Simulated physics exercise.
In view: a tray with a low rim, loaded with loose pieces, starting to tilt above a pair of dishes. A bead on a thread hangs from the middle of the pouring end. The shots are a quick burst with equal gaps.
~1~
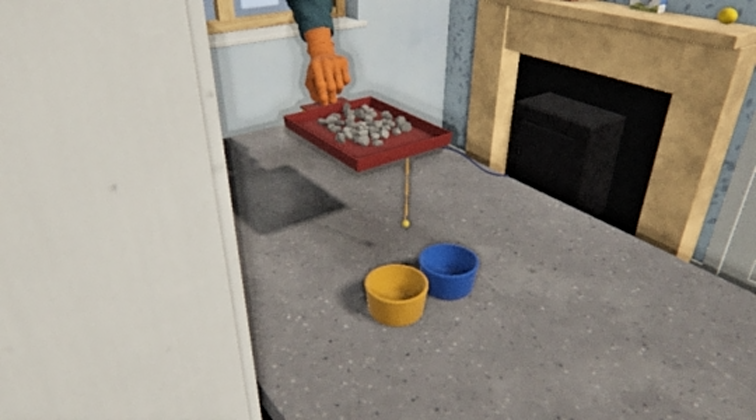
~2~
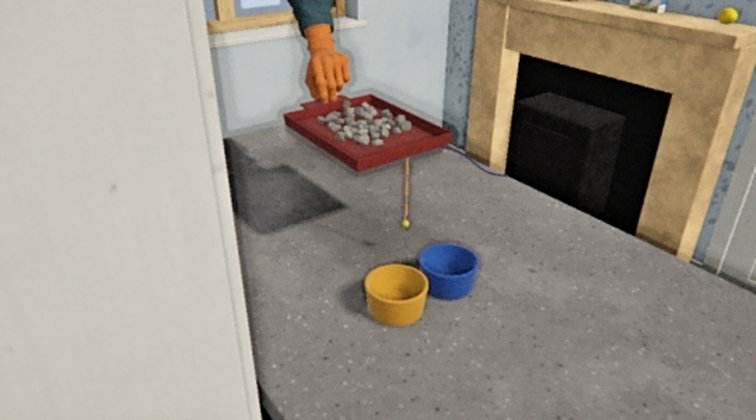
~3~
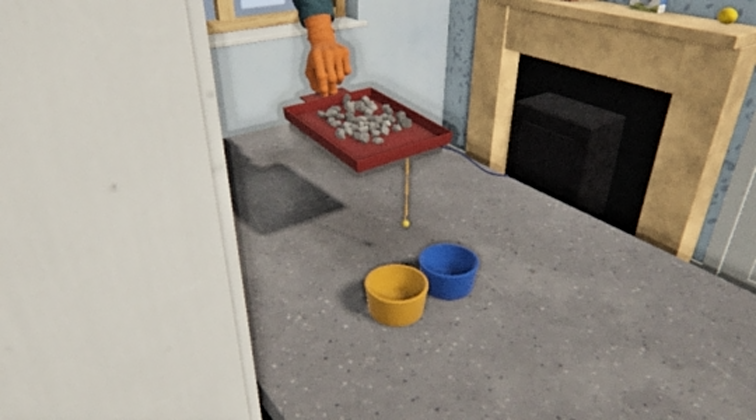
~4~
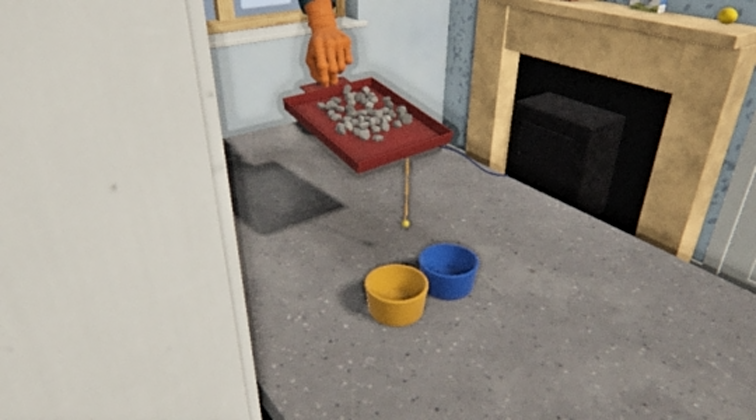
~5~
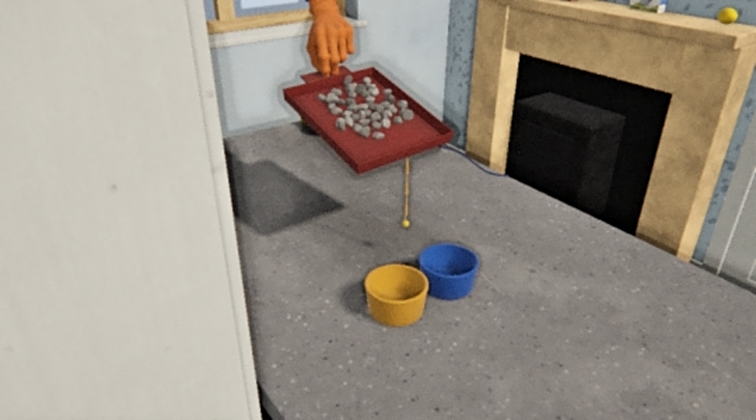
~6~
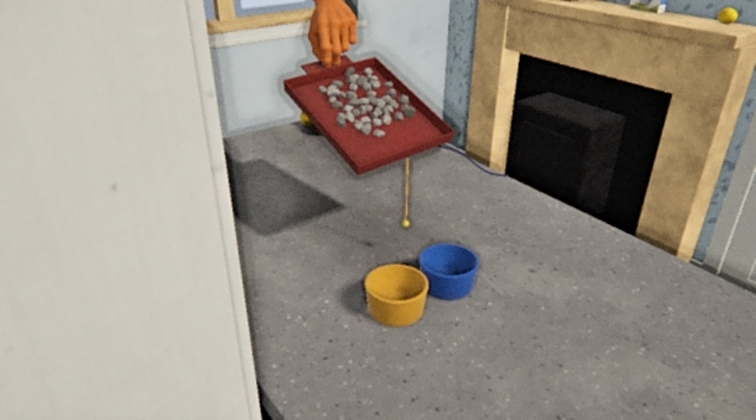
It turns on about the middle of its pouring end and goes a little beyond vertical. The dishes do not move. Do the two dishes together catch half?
In the dishes lies only the smaller part of it.
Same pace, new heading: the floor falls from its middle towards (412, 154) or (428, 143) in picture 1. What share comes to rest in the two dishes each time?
About 10 and 0 per cent.
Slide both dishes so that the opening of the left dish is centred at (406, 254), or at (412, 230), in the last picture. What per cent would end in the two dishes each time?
First some 70, then 0 per cent.
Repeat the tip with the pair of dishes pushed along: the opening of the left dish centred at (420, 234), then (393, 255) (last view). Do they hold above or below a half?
One: Not half. Two: The larger part.
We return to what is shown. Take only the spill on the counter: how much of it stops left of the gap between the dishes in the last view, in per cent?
About 80 per cent.
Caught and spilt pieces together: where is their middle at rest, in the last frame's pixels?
At about (400, 274).
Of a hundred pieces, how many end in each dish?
Left dish near 0 in a hundred; right dish near 10.
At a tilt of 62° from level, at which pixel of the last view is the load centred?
Close to (397, 143).
Soon after the last picture, tray tipped steeply; all on the tray.
A little later, tray tipped right over; most on the tray; a stray few in the left dish; a small part in the right dish; a small part outside both; a small part in the air.
Later still, tray tipped past a quarter turn; a stray few in the left dish; a small part in the right dish; most outside both; a stray few in the air.
At rest, tray tipped past a quarter turn; a stray few in the left dish; a small part in the right dish; most outside both.
